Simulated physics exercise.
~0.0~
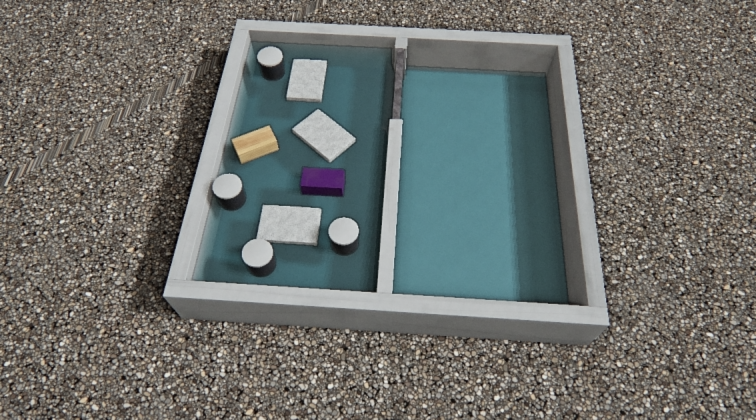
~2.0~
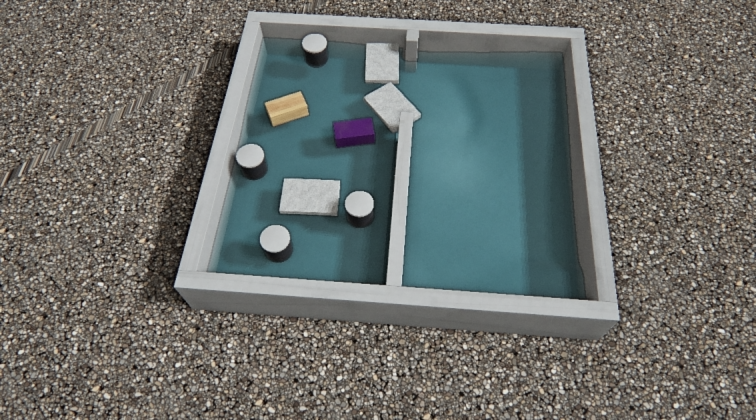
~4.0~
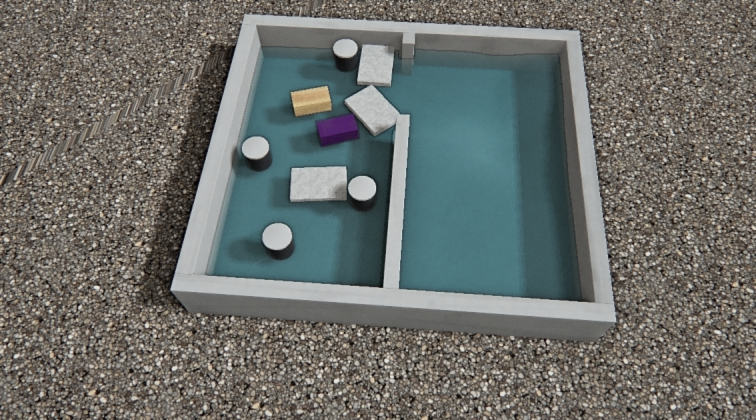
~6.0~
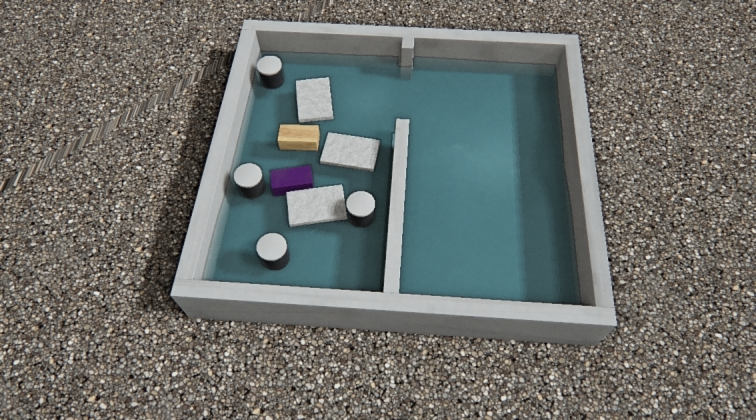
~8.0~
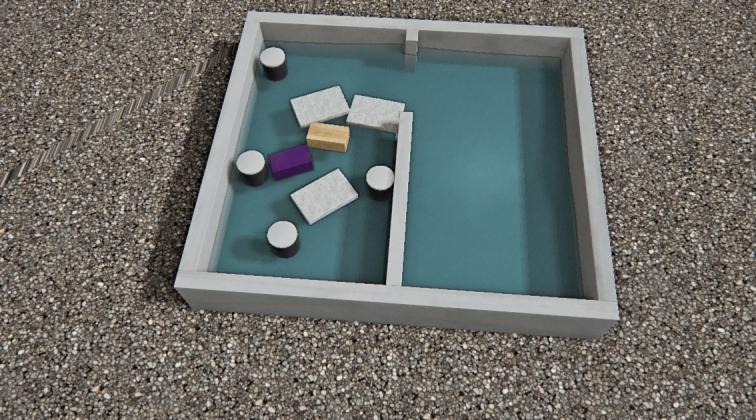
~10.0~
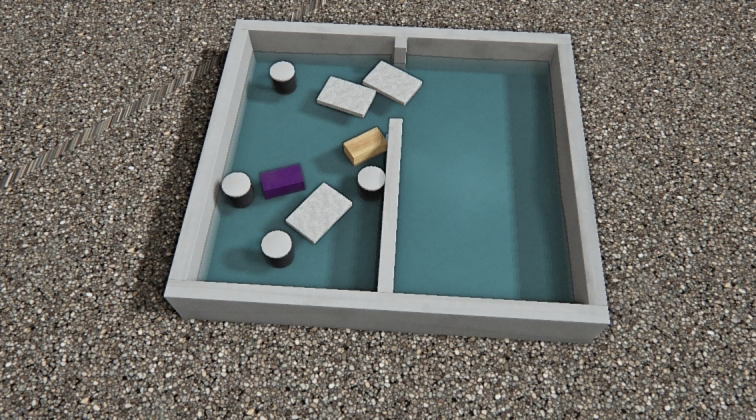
The floating blocks and cylinders drift about the tank's left part, never passing the divider.
